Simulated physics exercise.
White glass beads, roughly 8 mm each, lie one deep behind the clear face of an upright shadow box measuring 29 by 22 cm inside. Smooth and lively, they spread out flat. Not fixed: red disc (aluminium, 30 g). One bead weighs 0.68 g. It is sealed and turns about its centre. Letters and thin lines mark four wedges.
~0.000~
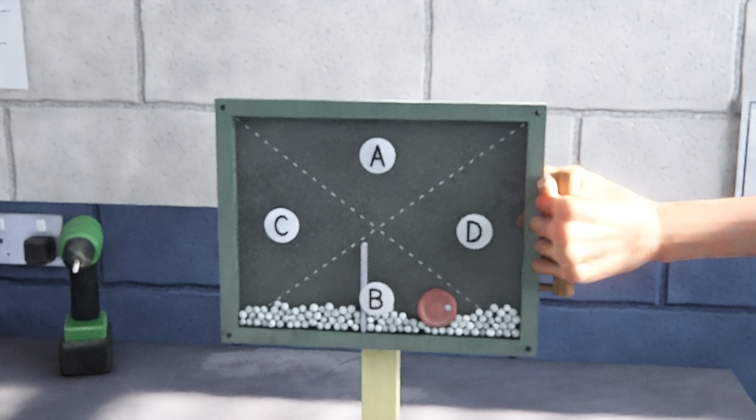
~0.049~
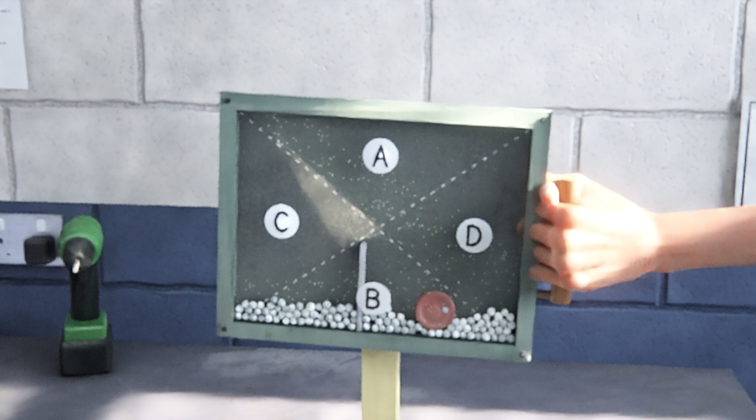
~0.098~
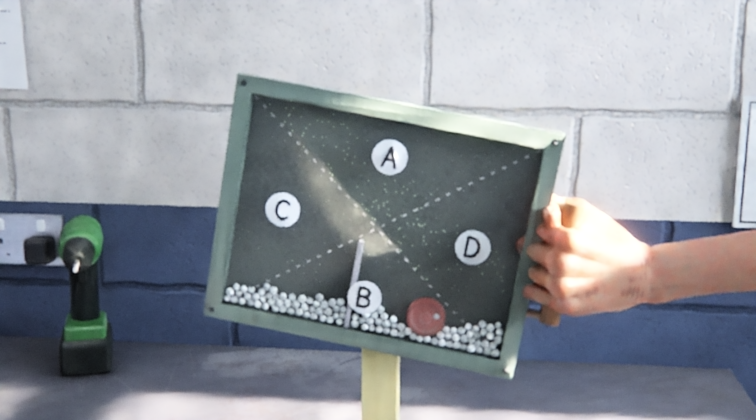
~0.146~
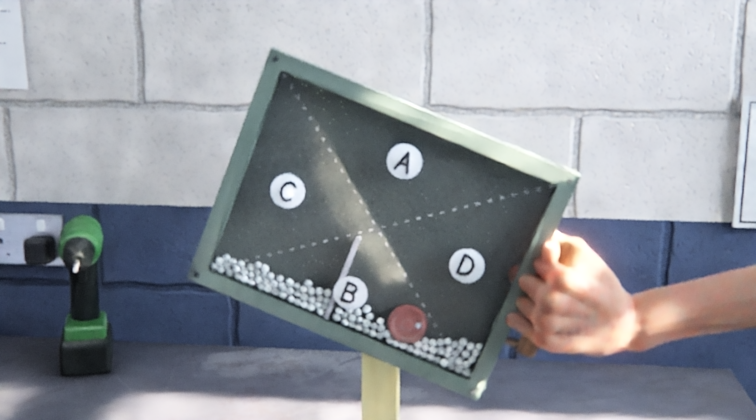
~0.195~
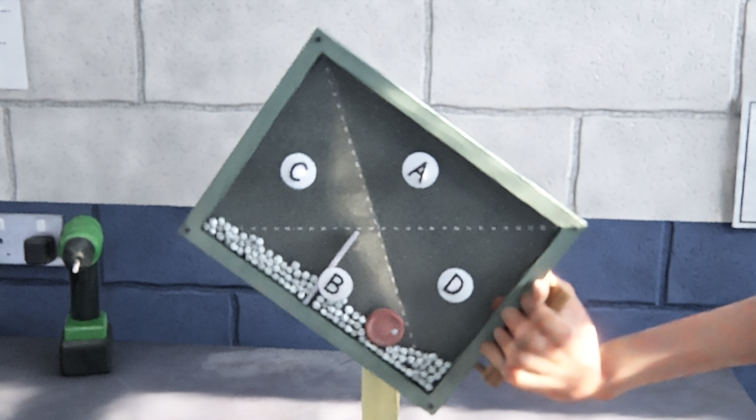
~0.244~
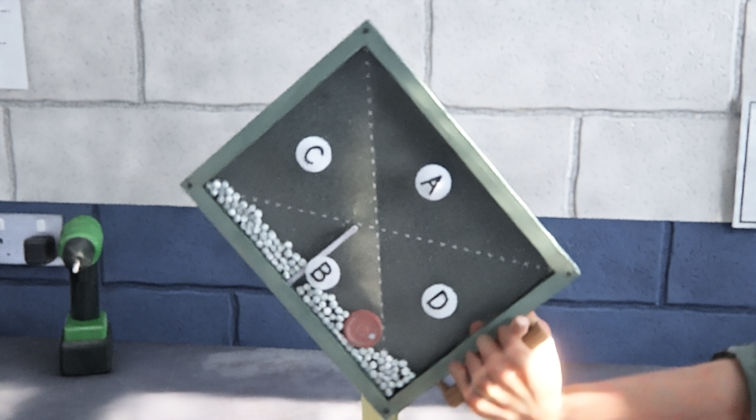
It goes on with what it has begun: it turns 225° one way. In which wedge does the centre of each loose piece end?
Red disc: C.
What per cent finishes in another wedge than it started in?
Some 95 per cent.
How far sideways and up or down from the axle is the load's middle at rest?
Some 1 cm right and 12 cm below.
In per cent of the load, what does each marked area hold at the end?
Wedge A: 55; wedge B: 0; wedge C: 45; wedge D: 0.
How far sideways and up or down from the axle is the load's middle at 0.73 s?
Some 2 cm left and 7 cm below.
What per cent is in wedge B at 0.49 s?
About 60 per cent.
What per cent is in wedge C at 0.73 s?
Roughly 20 per cent.
By 0.49 s, it stands 118° clockwise; the beads' middle is 8 cm left of and level with the centre; B 60 %, D 40 %; red disc in D.
By 0.73 s, it has come round 186° clockwise; the beads' middle is 2 cm left of and 7 cm below the centre; A 50 %, C 20 %, D 30 %; red disc in A.
By 0.94 s, it has come round 225° clockwise; the beads' middle is 4 cm left of and 8 cm below the centre; A 70 %, C 25 %, D 5 %; red disc in A.
At rest by 1.8 s, it has come round 225° clockwise; A 55 %, B 0 %, C 45 %, D 0 %; red disc in C.
